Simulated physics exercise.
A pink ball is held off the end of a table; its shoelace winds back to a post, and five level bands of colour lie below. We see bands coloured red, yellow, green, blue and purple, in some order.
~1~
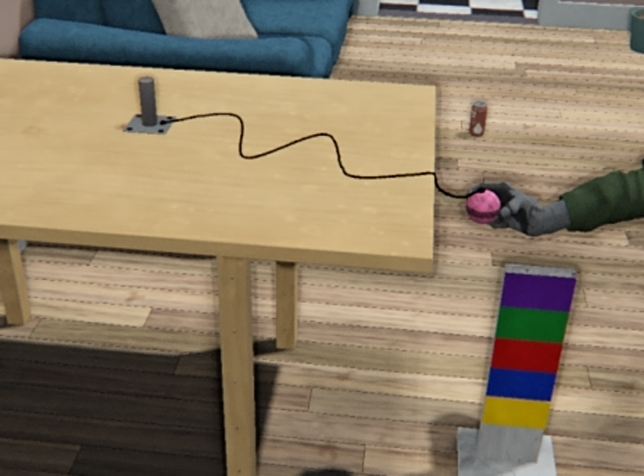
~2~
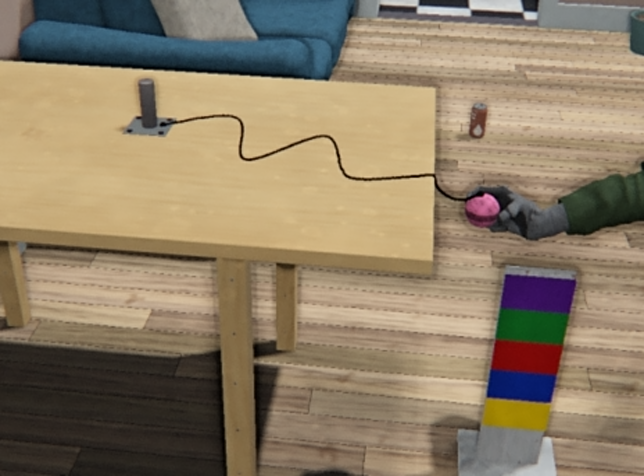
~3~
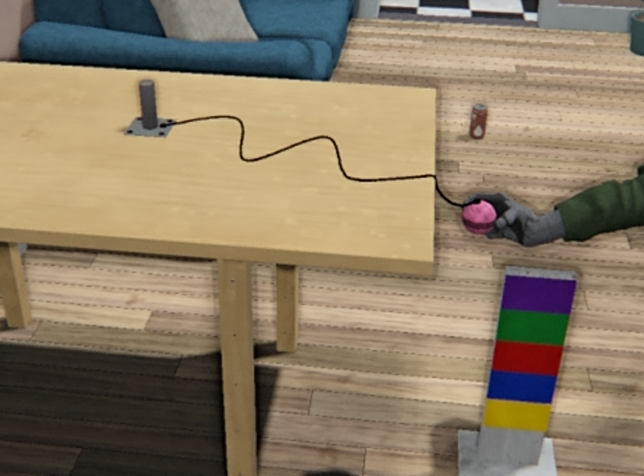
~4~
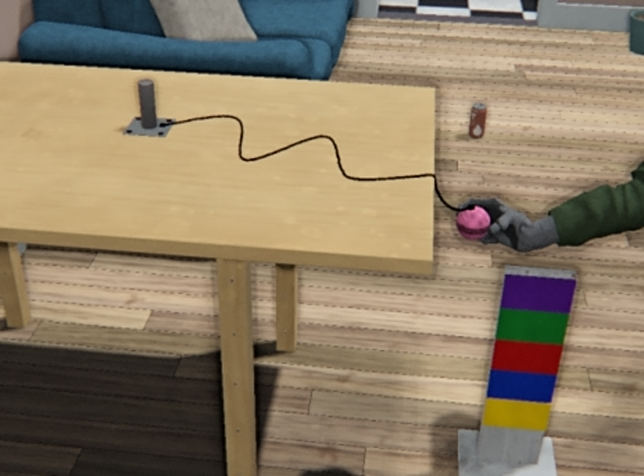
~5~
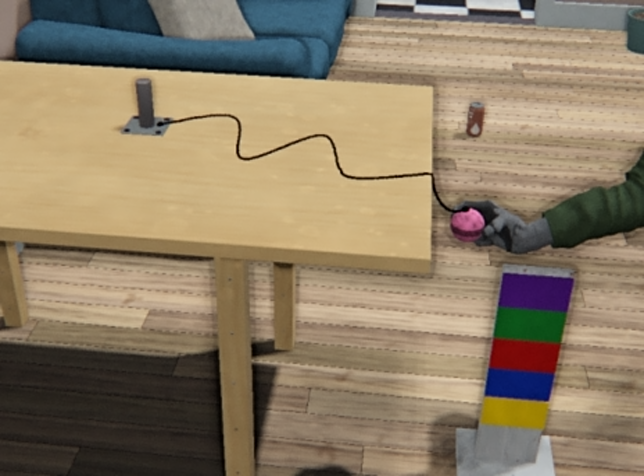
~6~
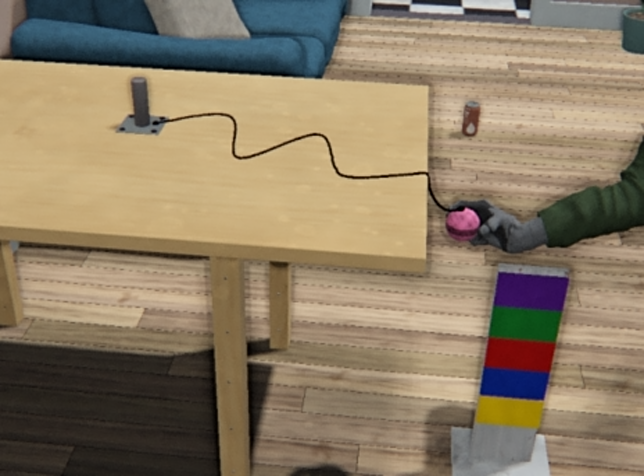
The clip opens on a gloved hand holding a pink ball just off the right end of a wooden table, a dark cord winding back to a post, coloured bands below. The hand lowers the ball slightly, drifting left, then the whole view shifts slightly as the ball stays gripped.
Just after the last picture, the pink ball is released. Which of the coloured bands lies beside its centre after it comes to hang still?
The blue band lies beside it.
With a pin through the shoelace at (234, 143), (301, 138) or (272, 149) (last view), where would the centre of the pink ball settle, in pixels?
Taking the tries in turn: (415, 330), (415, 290) and (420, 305).
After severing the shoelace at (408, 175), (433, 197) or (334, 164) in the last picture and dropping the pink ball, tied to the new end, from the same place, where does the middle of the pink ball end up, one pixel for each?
The pixels are (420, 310) for the first, (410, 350) for the second and (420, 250) for the third.
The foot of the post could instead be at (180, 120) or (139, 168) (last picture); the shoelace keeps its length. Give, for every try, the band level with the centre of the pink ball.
The first case gives yellow, the second gives yellow.
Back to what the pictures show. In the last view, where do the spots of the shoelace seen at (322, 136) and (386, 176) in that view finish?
First point (427, 169), second point (416, 282).
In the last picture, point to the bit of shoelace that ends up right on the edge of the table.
About (322, 136).
Soon after, ball near (399, 366); level with blue.
After that, ball near (412, 369); level with blue.
In the end, ball near (406, 369); level with blue. Its middle rests at the blue band.
